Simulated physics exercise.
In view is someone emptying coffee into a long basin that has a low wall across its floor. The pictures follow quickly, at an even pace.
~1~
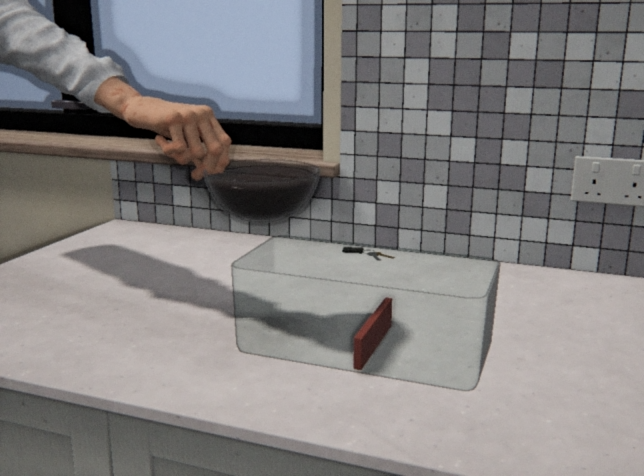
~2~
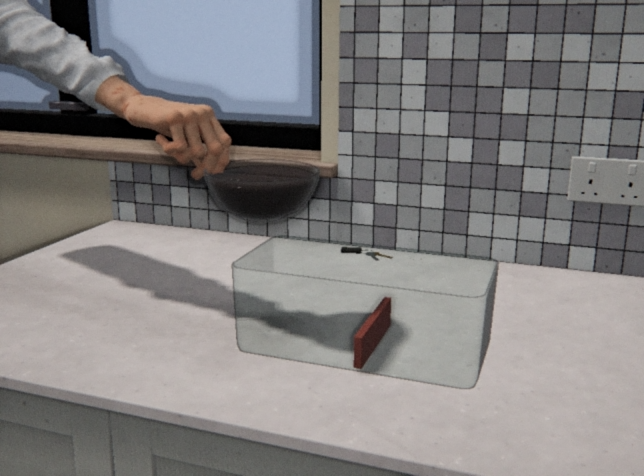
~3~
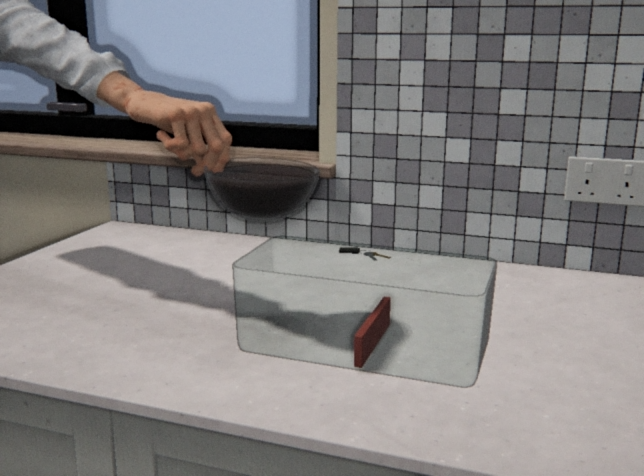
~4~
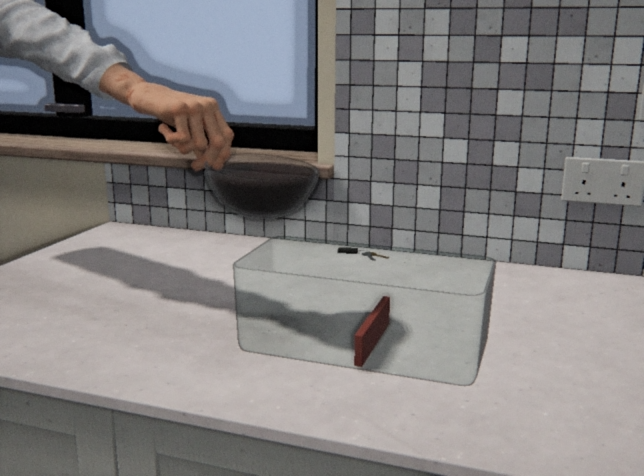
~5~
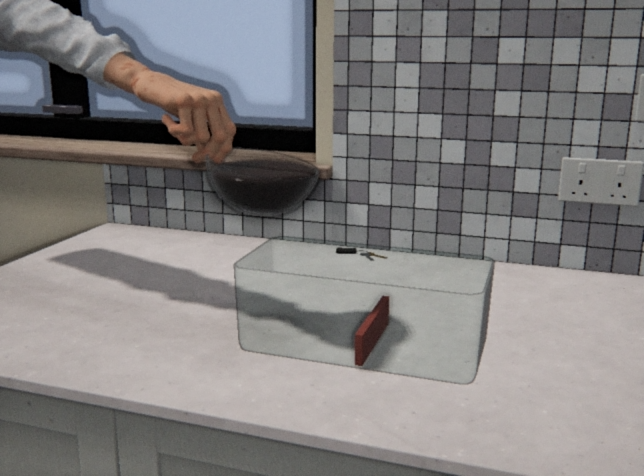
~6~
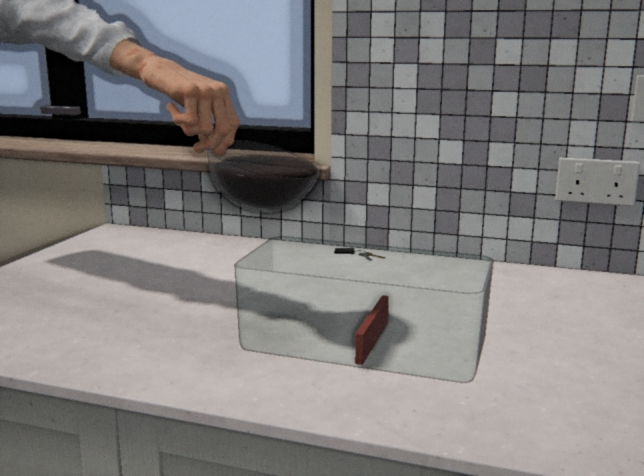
In the video, a hand holds a dark, see-through bowl of coffee above a clear long basin with a low red wall across its floor, and the bowl slowly tilts toward the right as the hand rises slightly.
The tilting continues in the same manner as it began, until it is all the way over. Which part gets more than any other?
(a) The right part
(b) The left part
The answer is a.
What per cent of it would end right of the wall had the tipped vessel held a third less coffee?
Result: Around 80 per cent.
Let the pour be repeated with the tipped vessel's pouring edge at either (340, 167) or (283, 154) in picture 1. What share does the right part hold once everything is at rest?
The first gives 90 %, the second 30 %.
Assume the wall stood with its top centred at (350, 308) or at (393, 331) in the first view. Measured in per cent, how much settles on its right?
First try: Roughly 95 per cent; second try: 55 per cent.
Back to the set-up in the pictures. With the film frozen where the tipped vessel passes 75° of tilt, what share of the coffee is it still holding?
About 25 %.
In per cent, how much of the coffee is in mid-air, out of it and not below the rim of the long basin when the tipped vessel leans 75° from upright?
It's close to 45 %.
A moment on, the tilt is 75° and 27 per cent is still to pour, 12 is left of the wall and 16 right of it.
Next, the tilt is 112° and 0 per cent is still to pour, 16 is left of the wall and 81 right of it.
Then the tilt is 119° and 0 per cent is still to pour, 17 is left of the wall and 82 right of it.
Later the tilt is 119° and 0 per cent is still to pour, 17 is left of the wall and 82 right of it.
In the end 17 per cent lies left of the wall, 82 right of it and 1 outside.
